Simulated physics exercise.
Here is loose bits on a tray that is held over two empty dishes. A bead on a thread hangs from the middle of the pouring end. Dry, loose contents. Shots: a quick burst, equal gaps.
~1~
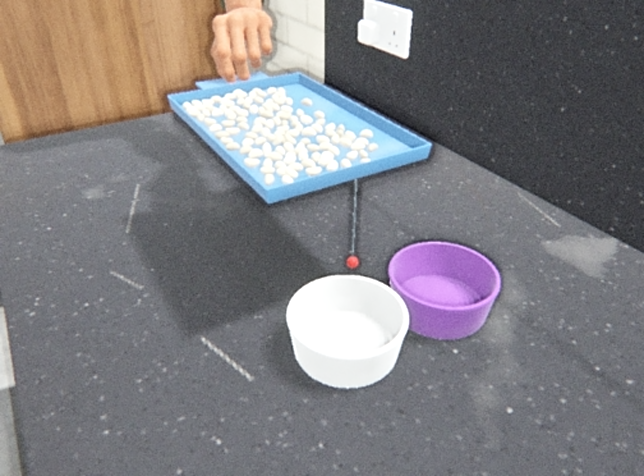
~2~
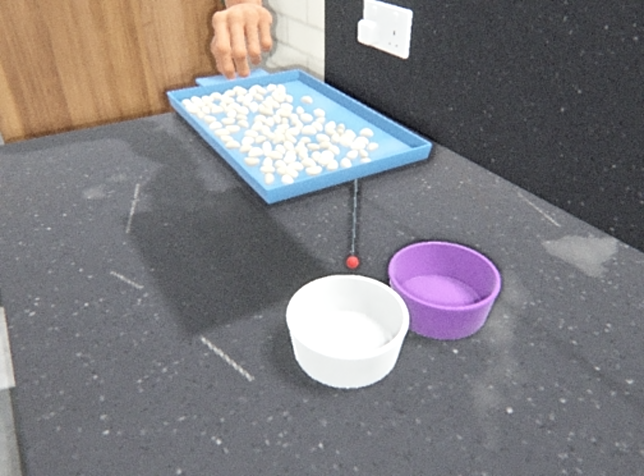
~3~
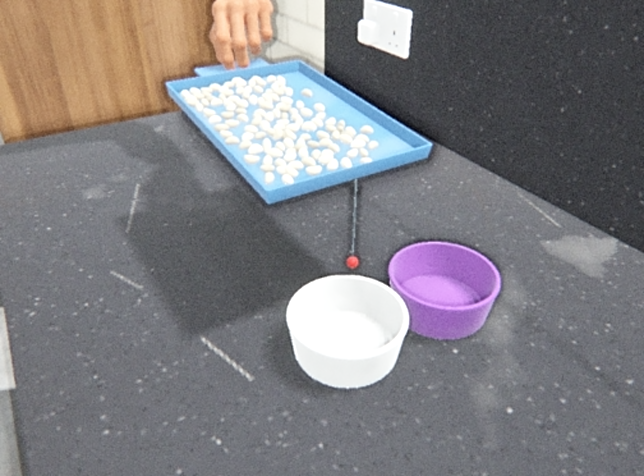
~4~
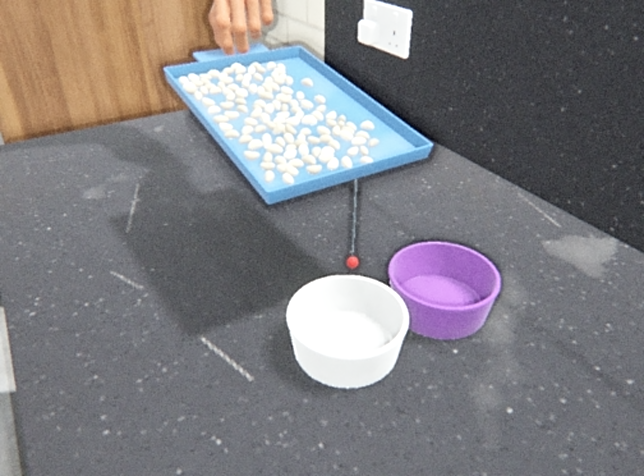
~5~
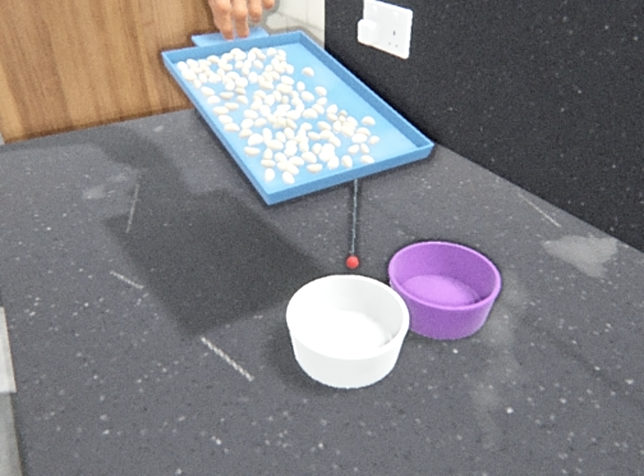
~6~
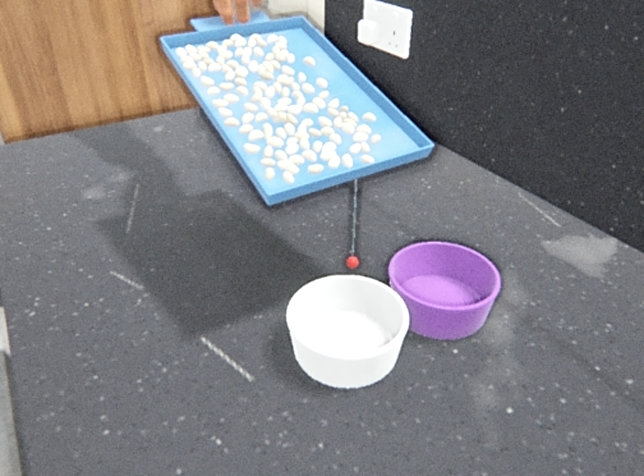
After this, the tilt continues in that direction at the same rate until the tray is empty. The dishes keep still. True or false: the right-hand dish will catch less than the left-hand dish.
True.
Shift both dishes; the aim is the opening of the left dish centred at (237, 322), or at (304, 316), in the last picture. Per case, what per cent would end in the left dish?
Approximately 10 percent, followed by approximately 50 percent.
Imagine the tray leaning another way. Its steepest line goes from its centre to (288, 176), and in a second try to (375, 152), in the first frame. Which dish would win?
So: The left-standing dish on the first go, the right-standing dish on the second.
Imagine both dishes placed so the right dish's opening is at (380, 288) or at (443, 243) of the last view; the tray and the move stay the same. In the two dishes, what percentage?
Roughly 80 per cent, then roughly 30 per cent.
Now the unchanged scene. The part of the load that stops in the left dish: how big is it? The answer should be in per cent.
That part is close to 60 percent of the load.
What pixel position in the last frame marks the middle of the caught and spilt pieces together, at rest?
Resting centre, last frame: Roughly (363, 344).
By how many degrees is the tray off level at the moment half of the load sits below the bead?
Approx. reading: About 110°.
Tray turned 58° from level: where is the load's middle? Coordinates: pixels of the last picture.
Somewhere around pixel (323, 139) in the last picture.
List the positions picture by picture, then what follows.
In the first frame, corners of the pouring end (268, 188) and (428, 144), level; middle of the load (283, 130), white beans; left dish (380, 364); right dish (479, 317); bead on its thread (352, 262).
In the second frame, corners of the pouring end (268, 188) and (428, 144), level; middle of the load (283, 129).
In the third frame, corners of the pouring end (268, 189) and (429, 144), tipped barely, level across its low end; middle of the load (283, 124).
In the fourth frame, corners of the pouring end (269, 190) and (430, 144), tipped a little, level across its low end; middle of the load (283, 116).
In the fifth frame, corners of the pouring end (269, 191) and (430, 144), tipped a little, level across its low end; middle of the load (283, 109).
In the sixth frame, corners of the pouring end (270, 192) and (431, 144), tipped clearly, level across its low end; middle of the load (284, 103); left dish (380, 364); right dish (479, 317).
Just after the last frame, tray tipped steeply; almost all on the tray; just a few in the air.
A moment on, tray tipped right over; the larger part on the tray; about a tenth in the left dish; just a few in the right dish; about a tenth outside both; just a few in the air.
Further on, tray tipped past a quarter turn; roughly two thirds in the left dish; roughly a quarter in the right dish; about a tenth outside both.
When it is over, tray tipped past a quarter turn; roughly two thirds in the left dish; roughly a quarter in the right dish; about a tenth outside both.
